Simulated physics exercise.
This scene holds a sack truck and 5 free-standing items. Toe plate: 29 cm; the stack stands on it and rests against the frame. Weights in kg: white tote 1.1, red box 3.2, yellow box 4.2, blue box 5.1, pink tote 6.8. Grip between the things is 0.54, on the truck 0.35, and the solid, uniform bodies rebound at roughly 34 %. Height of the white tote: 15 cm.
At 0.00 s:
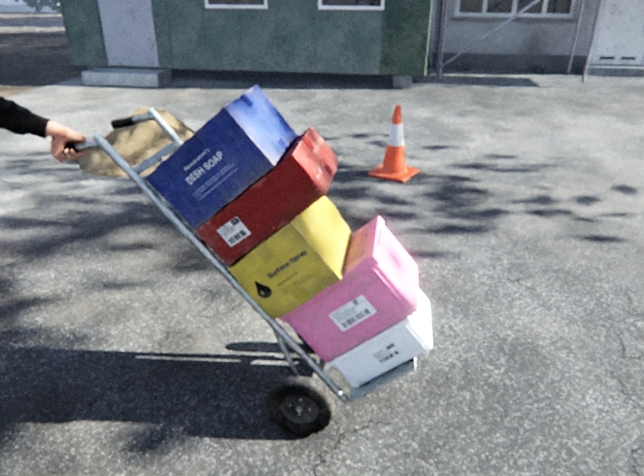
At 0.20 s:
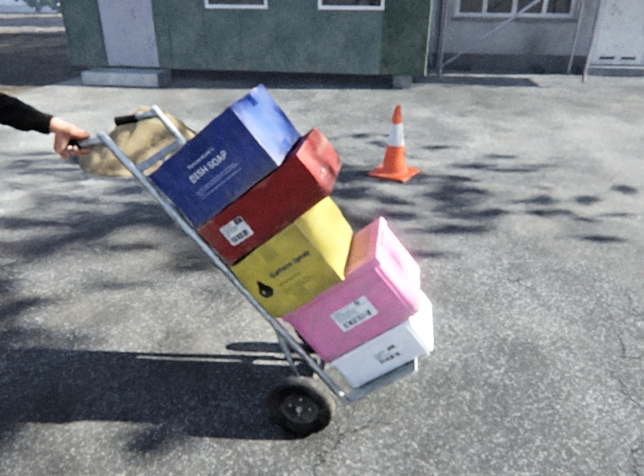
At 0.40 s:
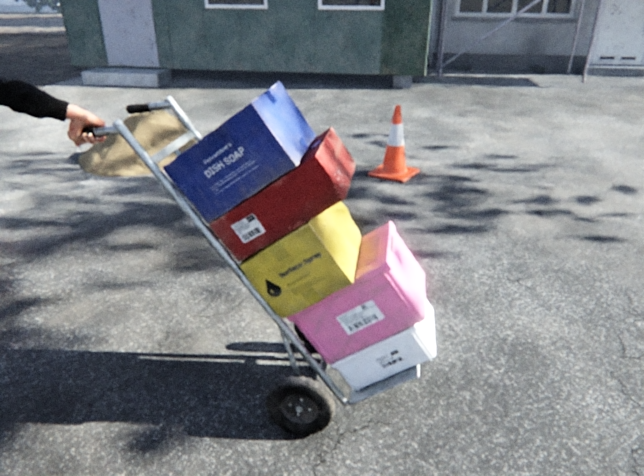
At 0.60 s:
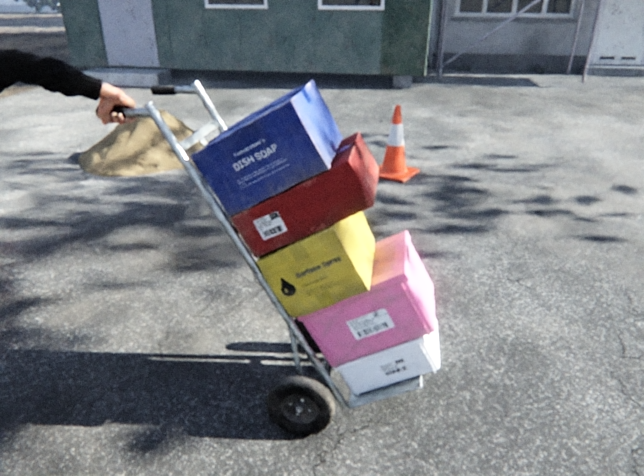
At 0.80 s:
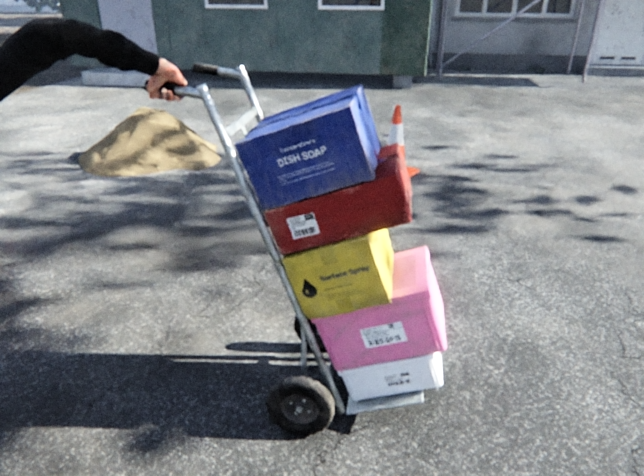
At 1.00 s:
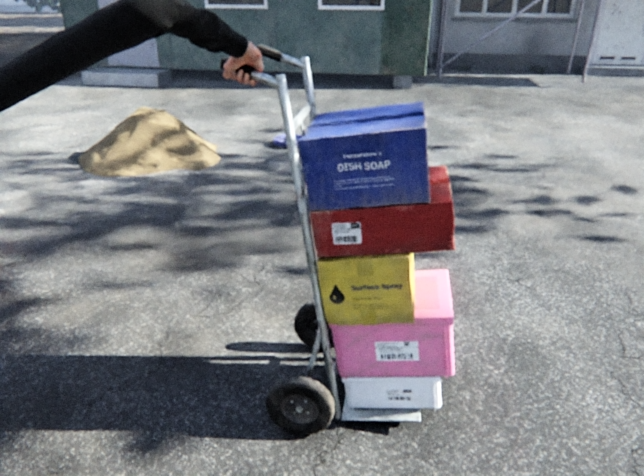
Hand truck stacked with five colourful boxes being raised by a hand from a leftward tilt to nearly upright on asphalt.
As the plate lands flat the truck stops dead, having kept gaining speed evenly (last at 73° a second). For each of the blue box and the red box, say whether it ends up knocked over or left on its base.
The blue box ends up knocked over; the red box ends up knocked over.
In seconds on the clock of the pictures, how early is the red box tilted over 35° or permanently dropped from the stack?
Near 1.8 s.
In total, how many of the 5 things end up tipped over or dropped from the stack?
The count is 3.
After 1.70 s, truck upright; blue box tipped 25° from how it sat near (522, 181); red box tipped 25° from how it sat near (491, 232); yellow box tipped 25° from how it sat.
After 2.20 s, truck upright; red box and blue box now dropped from the stack; yellow box on its side; pink tote tipped 3° from how it sat.
At rest (4.4 s), dropped from the stack and tipped over, red box and blue box; tipped over on the truck, yellow box; the other 2 in place, give or take 10 cm. Seen from the same camera at the end, blue box near (613, 378), red box near (519, 376).
